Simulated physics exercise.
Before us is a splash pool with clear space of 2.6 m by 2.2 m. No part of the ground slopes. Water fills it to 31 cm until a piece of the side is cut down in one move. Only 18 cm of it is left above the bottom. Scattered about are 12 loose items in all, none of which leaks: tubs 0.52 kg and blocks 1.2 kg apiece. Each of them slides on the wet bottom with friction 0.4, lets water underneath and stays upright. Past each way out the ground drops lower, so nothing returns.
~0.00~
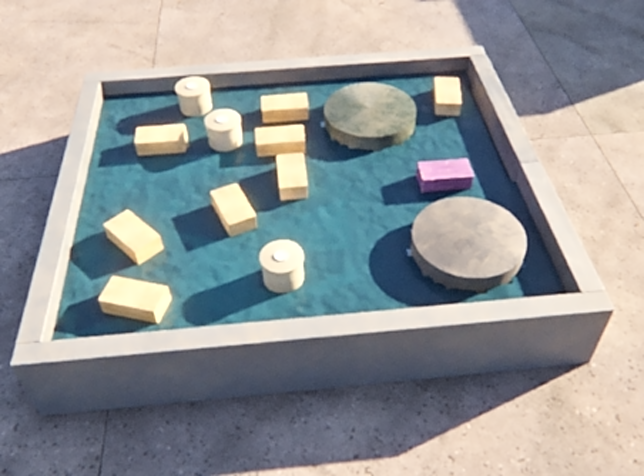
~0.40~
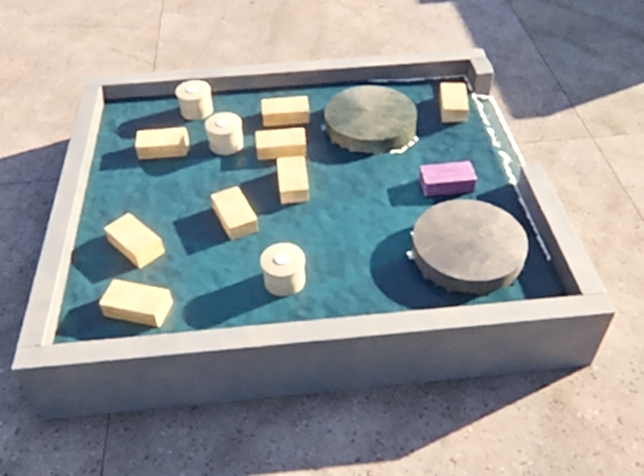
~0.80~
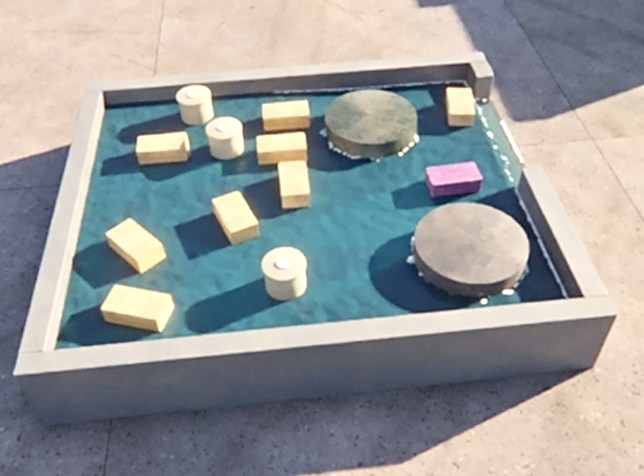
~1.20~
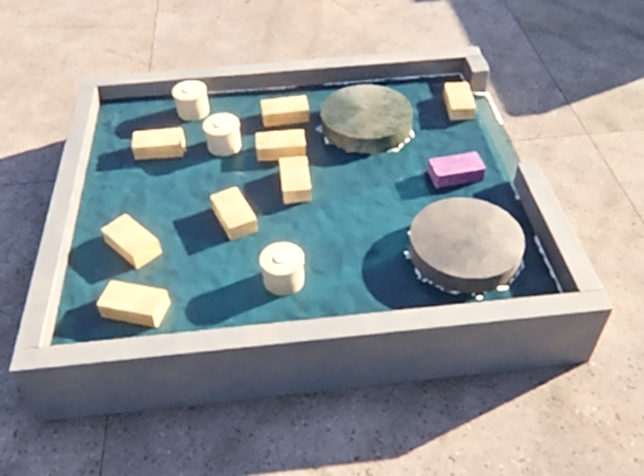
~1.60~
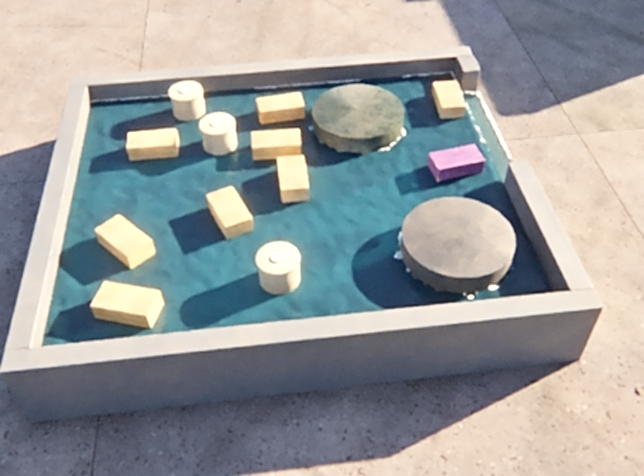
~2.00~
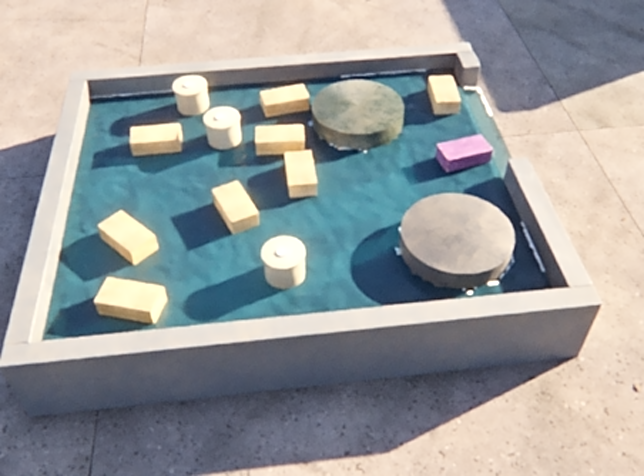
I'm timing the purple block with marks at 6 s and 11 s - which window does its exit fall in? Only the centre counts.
The first, before 6 s.
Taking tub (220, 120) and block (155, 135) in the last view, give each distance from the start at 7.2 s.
Respectively 20 cm and 10 cm.
After 3.2 s the purple block is near (493, 135), 0.5 m from its start, afloat; 0 of 12 are out; 12 afloat.
After 7.2 s the purple block has gone out (at 3.3 s); 1 of 12 are out; 11 afloat.
After 12.0 s the purple block has gone out (at 3.3 s); 1 of 12 are out; 11 afloat.
After 16.0 s the purple block has gone out (at 3.3 s); 1 of 12 are out; 11 afloat.
